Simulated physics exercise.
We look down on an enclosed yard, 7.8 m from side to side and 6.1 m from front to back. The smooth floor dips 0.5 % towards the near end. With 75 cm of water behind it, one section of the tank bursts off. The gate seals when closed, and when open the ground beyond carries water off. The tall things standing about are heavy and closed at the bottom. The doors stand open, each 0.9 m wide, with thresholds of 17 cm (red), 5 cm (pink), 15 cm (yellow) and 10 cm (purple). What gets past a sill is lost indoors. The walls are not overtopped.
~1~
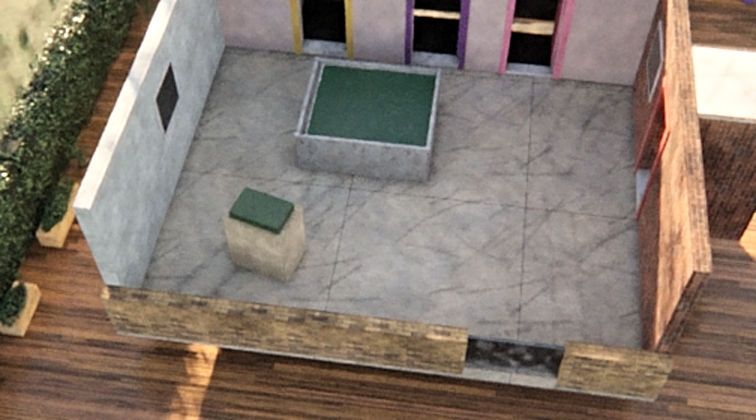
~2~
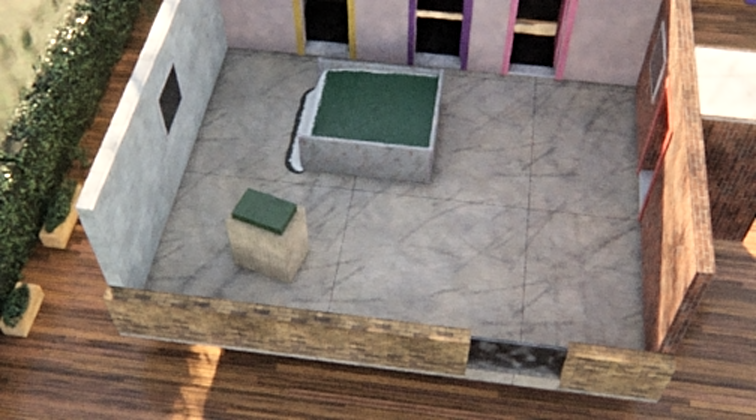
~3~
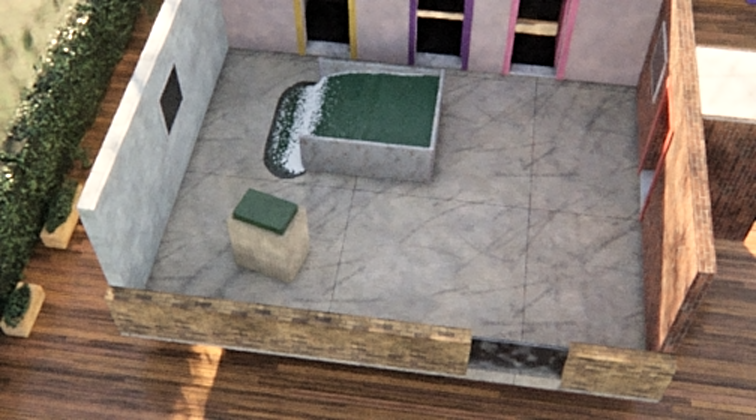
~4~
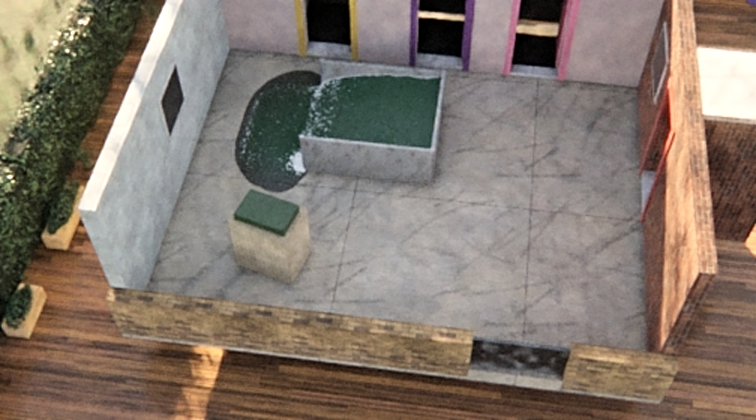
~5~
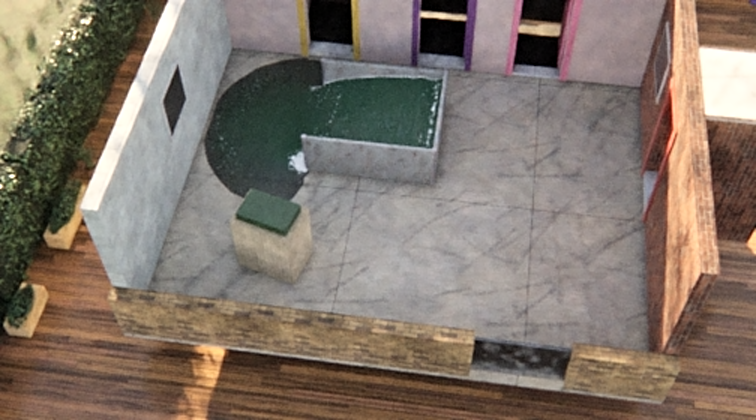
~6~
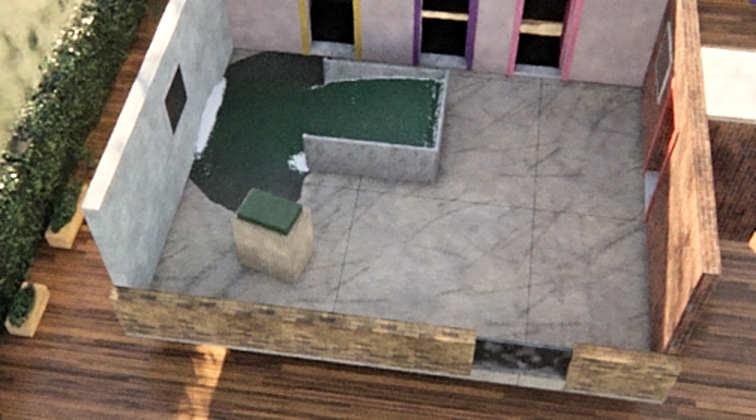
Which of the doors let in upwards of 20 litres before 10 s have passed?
The water let in: At the red door it does not reach the limit; at the pink door it keeps below the limit; at the yellow door it stays under the limit; at the purple door it keeps below the limit.
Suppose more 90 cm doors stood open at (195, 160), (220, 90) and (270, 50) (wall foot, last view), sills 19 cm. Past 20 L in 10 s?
In turn: Past it, over, past it.
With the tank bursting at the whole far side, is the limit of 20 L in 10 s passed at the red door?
Against that limit: Red under.
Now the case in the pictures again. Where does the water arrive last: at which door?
It is the red one.
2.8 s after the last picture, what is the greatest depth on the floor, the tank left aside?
Roughly 33 cm.
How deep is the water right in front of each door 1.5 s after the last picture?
In cm: Red 0, pink 0, yellow 9, purple 0.
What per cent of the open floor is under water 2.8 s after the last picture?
About 40 per cent.
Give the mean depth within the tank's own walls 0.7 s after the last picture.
Some 38 cm.
Then, 0.7 s after the last picture water covers 20 % of the floor and is deepest (51 cm) near (233, 52); red door not reached, pink door not reached, yellow door 3 cm at the sill, 0 L in, purple door not reached.
Then, 1.5 s after the last picture water covers 25 % of the floor and is deepest (48 cm) near (233, 52); red door not reached, pink door not reached, yellow door 9 cm at the sill, 0 L in, purple door not reached.
Then, 2.8 s after the last picture water covers 40 % of the floor and is deepest (33 cm) near (186, 319); red door not reached, pink door not reached, yellow door 14 cm at the sill, 0 L in, purple door 6 cm at the sill, 0 L in.
Then, 5.3 s after the last picture water covers 85 % of the floor and is deepest (18 cm) near (141, 313); red door 7 cm at the sill, 0 L in, pink door 6 cm at the sill, 6 L in, yellow door 9 cm at the sill, 1 L in, purple door 5 cm at the sill, 0 L in.
Then, 9.3 s after the last picture water covers 95 % of the floor and is deepest (14 cm) near (487, 356); red door 6 cm at the sill, 0 L in, pink door 2 cm at the sill, 8 L in, yellow door 4 cm at the sill, 1 L in, purple door 3 cm at the sill, 0 L in.
